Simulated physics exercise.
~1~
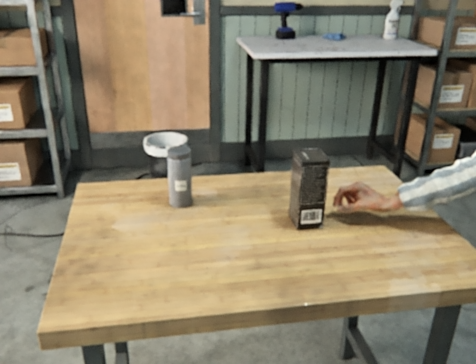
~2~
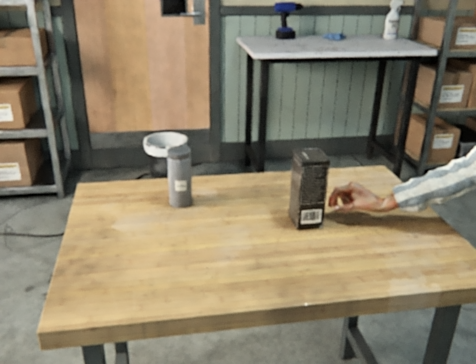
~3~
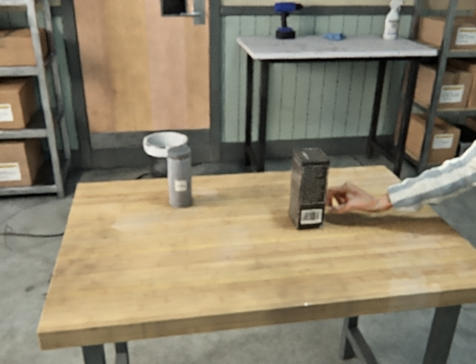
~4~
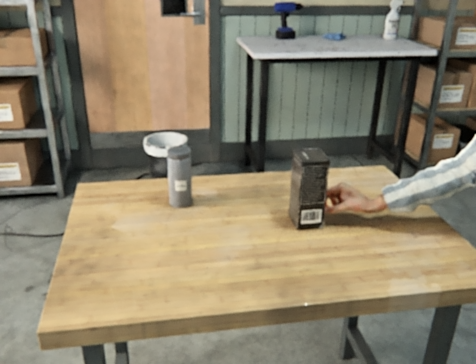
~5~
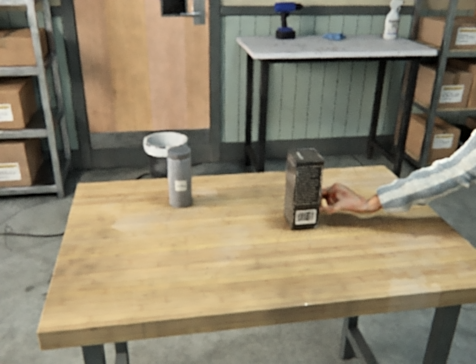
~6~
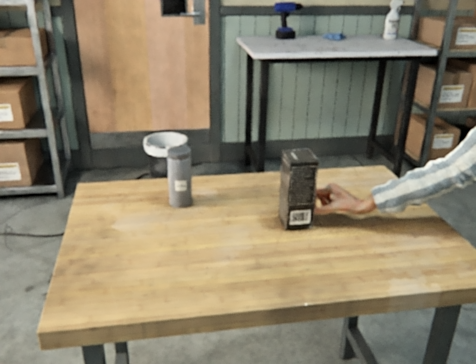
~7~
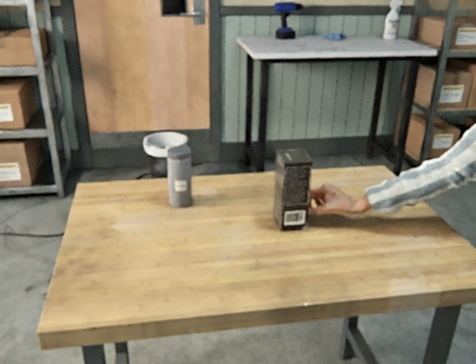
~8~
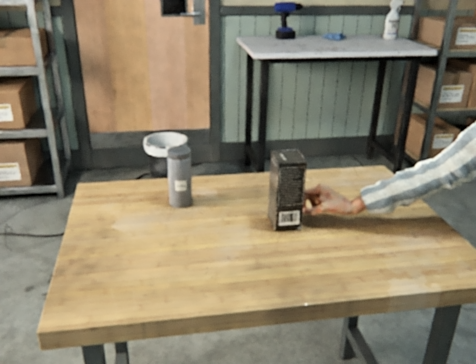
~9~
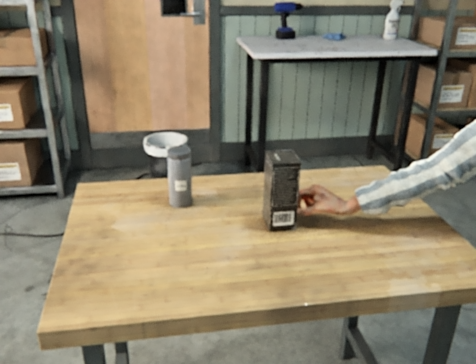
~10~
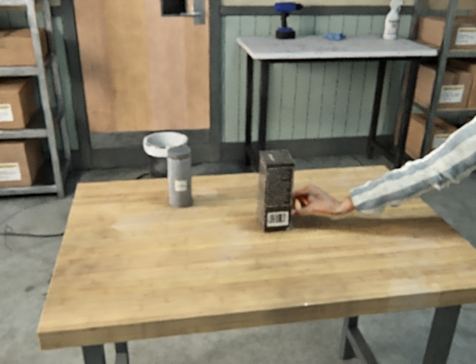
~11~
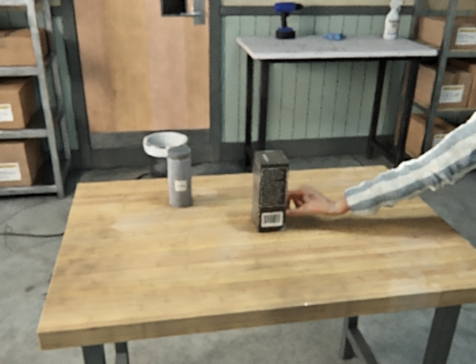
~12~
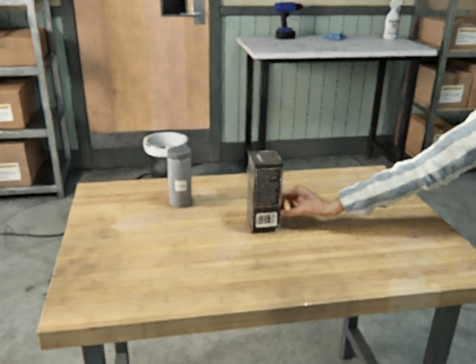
A tall black carton with a white barcode label stands upright right of centre on a light wooden table, seen from the front and slightly above in a workshop. A grey jar stands to its left, with a white round object just behind it. Boxes on shelves, a wooden door and a bench holding a blue drill fill the background. A hand in a striped sleeve reaches in from the right and touches the carton. It then pushes the carton steadily left, and the carton ends upright, still short of the unmoved jar, with the hand beside it.
